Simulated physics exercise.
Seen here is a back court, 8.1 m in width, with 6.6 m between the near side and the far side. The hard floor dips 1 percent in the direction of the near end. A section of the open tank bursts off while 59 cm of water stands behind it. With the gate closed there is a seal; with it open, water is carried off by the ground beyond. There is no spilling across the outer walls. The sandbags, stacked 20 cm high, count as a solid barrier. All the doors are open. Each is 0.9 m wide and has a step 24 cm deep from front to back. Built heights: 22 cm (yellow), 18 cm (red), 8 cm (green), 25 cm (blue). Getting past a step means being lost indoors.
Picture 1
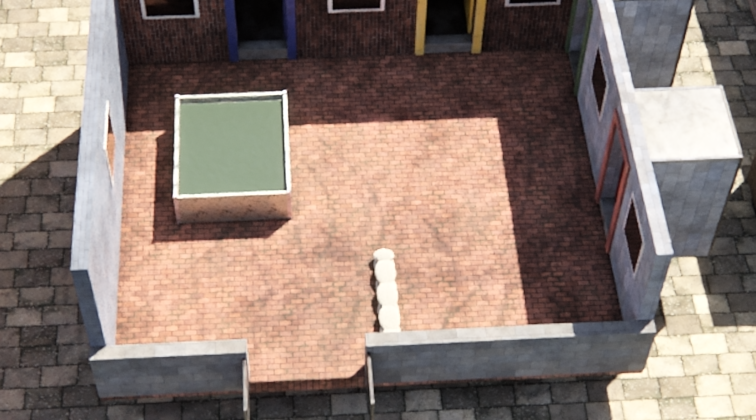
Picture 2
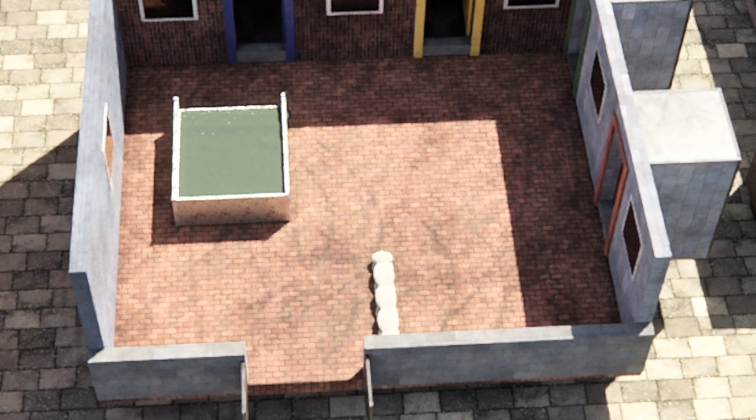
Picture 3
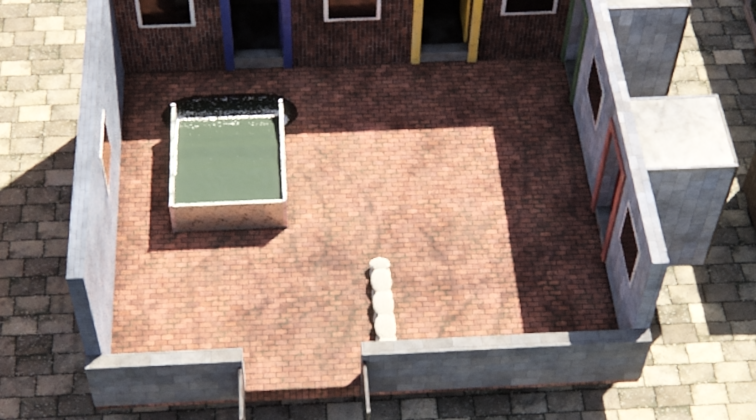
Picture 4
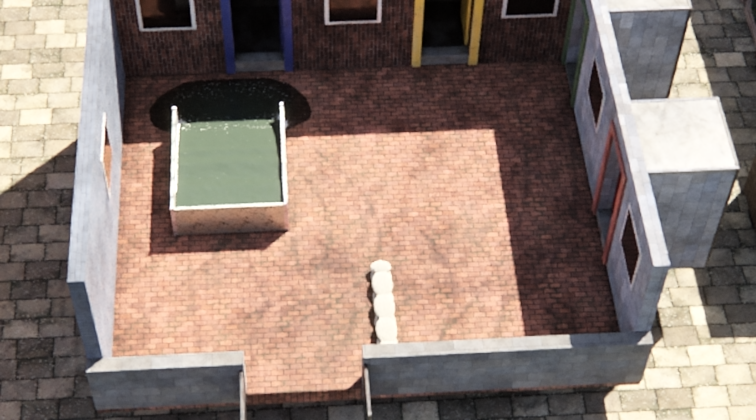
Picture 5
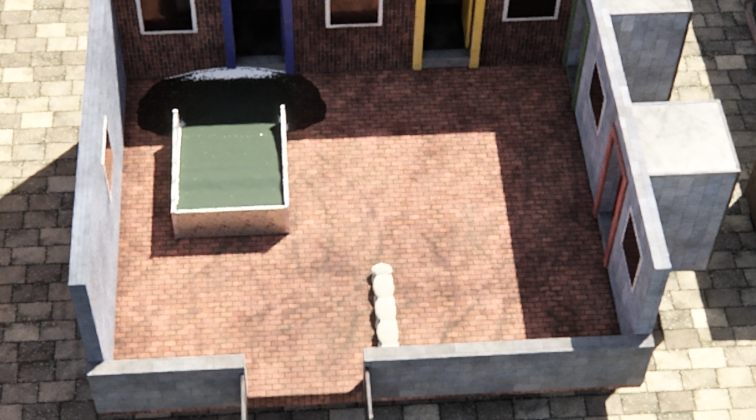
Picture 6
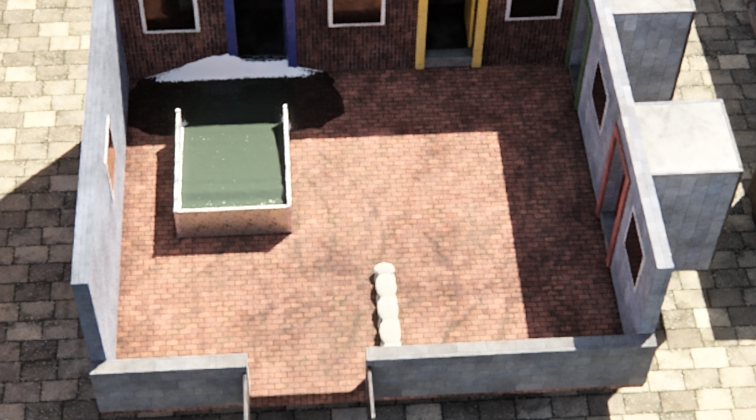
A walled brick courtyard is seen from high above, with sunlight and shadow across its reddish floor. A square tank of dark green water stands at the left, a short row of white sandbags near the front opening, and blue and yellow doorways line the back wall. The tank's far side vanishes, and dark water pours out, spreading backward and sideways toward the back wall as the view shifts slightly.
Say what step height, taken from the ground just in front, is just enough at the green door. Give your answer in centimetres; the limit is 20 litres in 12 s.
I would put it at 10 cm.
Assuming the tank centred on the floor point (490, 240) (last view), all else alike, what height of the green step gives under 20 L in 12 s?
With that change, some 25 centimetres.
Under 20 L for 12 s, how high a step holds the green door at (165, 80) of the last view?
Close to 27 cm at the least.
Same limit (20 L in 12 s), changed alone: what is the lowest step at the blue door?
The blue one would have to be about 32 cm high.
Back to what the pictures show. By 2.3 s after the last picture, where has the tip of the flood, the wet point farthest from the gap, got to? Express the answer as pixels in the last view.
Somewhere near the pixel (560, 66).
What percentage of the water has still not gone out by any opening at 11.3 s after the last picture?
Around 90 percent is still there.
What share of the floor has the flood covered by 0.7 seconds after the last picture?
I'd estimate about 10 percent.
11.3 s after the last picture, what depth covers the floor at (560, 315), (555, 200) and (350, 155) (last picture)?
Approx. 8 / 3 / 2 cm.
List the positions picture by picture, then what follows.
The first frame shows still water, 59 cm deep, in the open tank at (232, 146); the green door at (579, 33) is dry.
In the second frame, the gap is on the far side, the front 0.3 m out at a hidden place; the back of the open tank holds 59 cm.
In the third frame, the front is at (195, 99), 0.8 m from the gap on the far side; 1.5 m2 of floor is wet, 59 cm left at the back.
In the fourth frame, water pours out on the far side and has run 1.2 m, to (192, 85); about 9 cm deep outside, 59 cm at the back.
In the fifth frame, the front is at (295, 75), 1.5 m from the gap on the far side; 3.7 m2 of floor is wet, 59 cm left at the back.
In the sixth frame, the front is at (248, 59), 1.6 m from the gap on the far side; 4.2 m2 of floor is wet, 54 cm left at the back; the green door at (579, 47), 6.3 m from the gap, is still 4.6 m from the nearest water.
Then, 0.7 s after the last picture water covers 10 % of the floor, deepest (41 cm) near (130, 83); it has not reached the green door.
Then, 2.3 s after the last picture water covers 35 % of the floor, deepest (30 cm) near (140, 90); 2 cm at the green door, 0 litres in over its 8 cm step.
Then, 11.3 s after the last picture water covers 95 % of the floor, deepest (12 cm) near (461, 372); 3 cm at the green door, 42 litres in over its 8 cm step.
At the green door as built, the water peaked near 16 cm, 2.9 s after the last picture.
Run again over the same 12 s with other heights there, 36 litres in over 8.5 cm, 10 litres over 12 cm. The limit of 20 litres is kept from about 10 cm up.
